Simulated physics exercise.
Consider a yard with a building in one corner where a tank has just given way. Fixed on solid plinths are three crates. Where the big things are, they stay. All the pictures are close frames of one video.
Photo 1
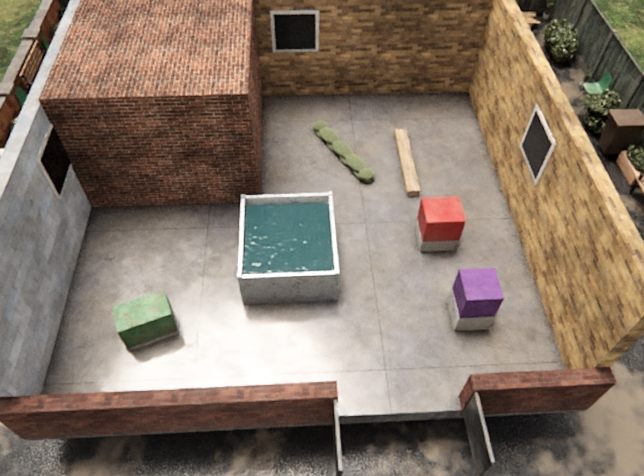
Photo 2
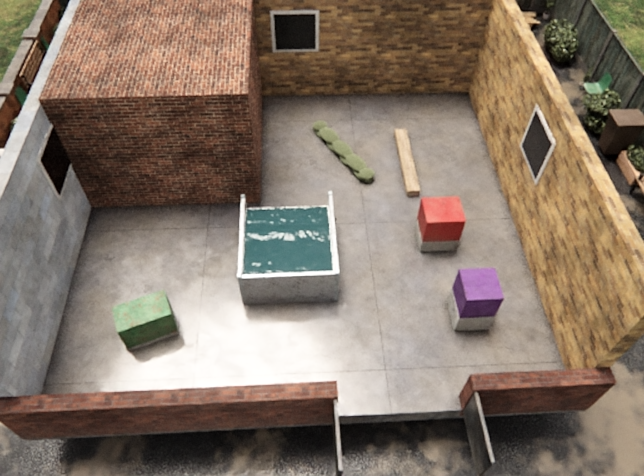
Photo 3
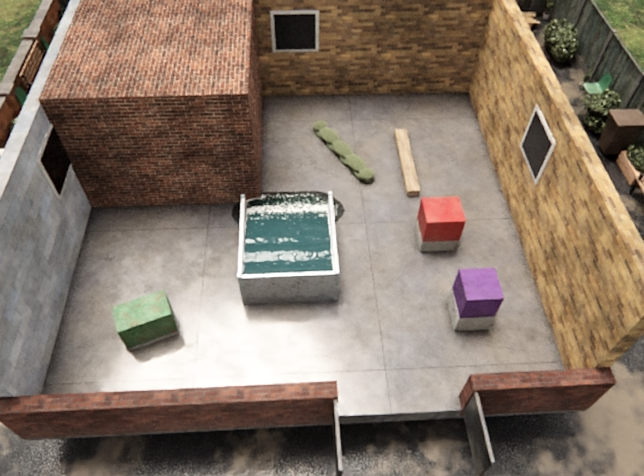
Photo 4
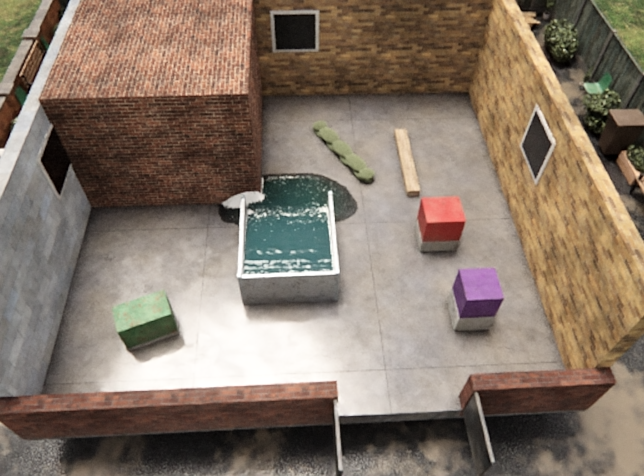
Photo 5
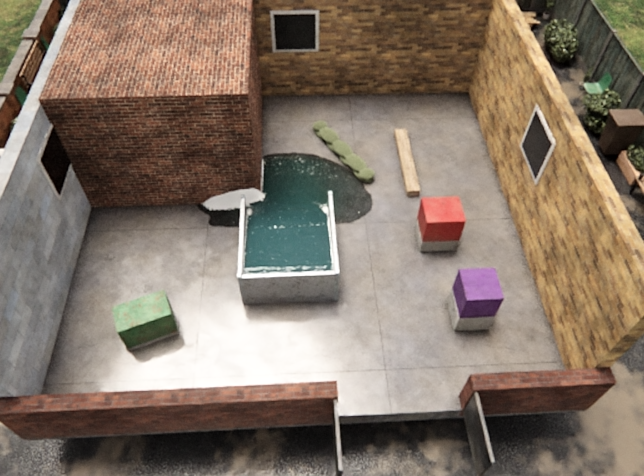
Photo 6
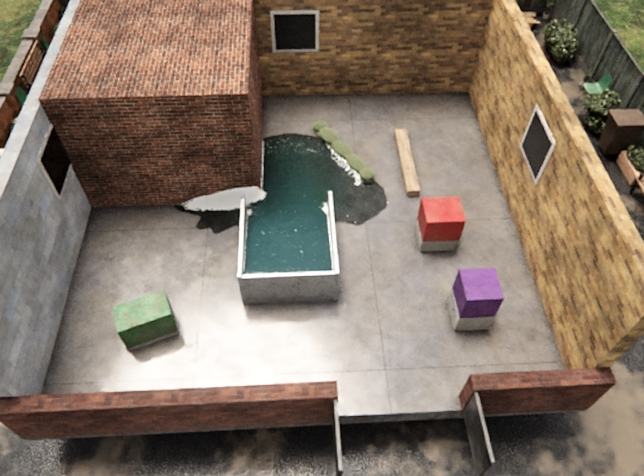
Water in a square tank churns as its far side opens, then pours out and spreads across the grey paved yard, reaching the brick building's wall and the long green strip, while the red, purple and green blocks stay still.
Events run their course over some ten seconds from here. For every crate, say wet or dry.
Purple crate - dry; green crate - dry; red crate - dry.
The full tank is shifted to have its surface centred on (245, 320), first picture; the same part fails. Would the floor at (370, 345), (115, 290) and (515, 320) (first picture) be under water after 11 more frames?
As listed: Free of water, clear, dry.
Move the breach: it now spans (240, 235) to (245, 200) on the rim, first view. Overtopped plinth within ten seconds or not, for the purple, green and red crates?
Purple crate is not reached; green crate is reached; red crate is not reached.
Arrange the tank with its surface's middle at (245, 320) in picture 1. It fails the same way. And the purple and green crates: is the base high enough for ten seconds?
Note - purple crate is left dry; green crate is overtopped.
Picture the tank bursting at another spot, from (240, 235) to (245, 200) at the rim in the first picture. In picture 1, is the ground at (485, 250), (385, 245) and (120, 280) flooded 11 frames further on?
So it's nothing at the first, nothing at the second and liquid at the third.
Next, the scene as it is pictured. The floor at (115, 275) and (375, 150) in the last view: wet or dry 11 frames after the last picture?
Swamped; swamped.
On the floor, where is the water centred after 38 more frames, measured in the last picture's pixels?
I'd put it at around (347, 190).
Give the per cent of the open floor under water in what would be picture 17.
It comes out near 35 percent.
A moment on, water covers 20 % of the floor; the purple crate not reached, the green crate not reached, the red crate not reached.
Next, water covers 35 % of the floor; the purple crate not reached, the green crate not reached, the red crate not reached.
Then, water covers 45 % of the floor; the purple crate not reached, the green crate water round its plinth, the red crate water round its plinth.
Later, water covers 65 % of the floor; the purple crate water round its plinth, the green crate water round its plinth, the red crate water round its plinth.
In the end, water covers 90 % of the floor; the purple crate stayed above the water, the green crate stayed above the water, the red crate stayed above the water.
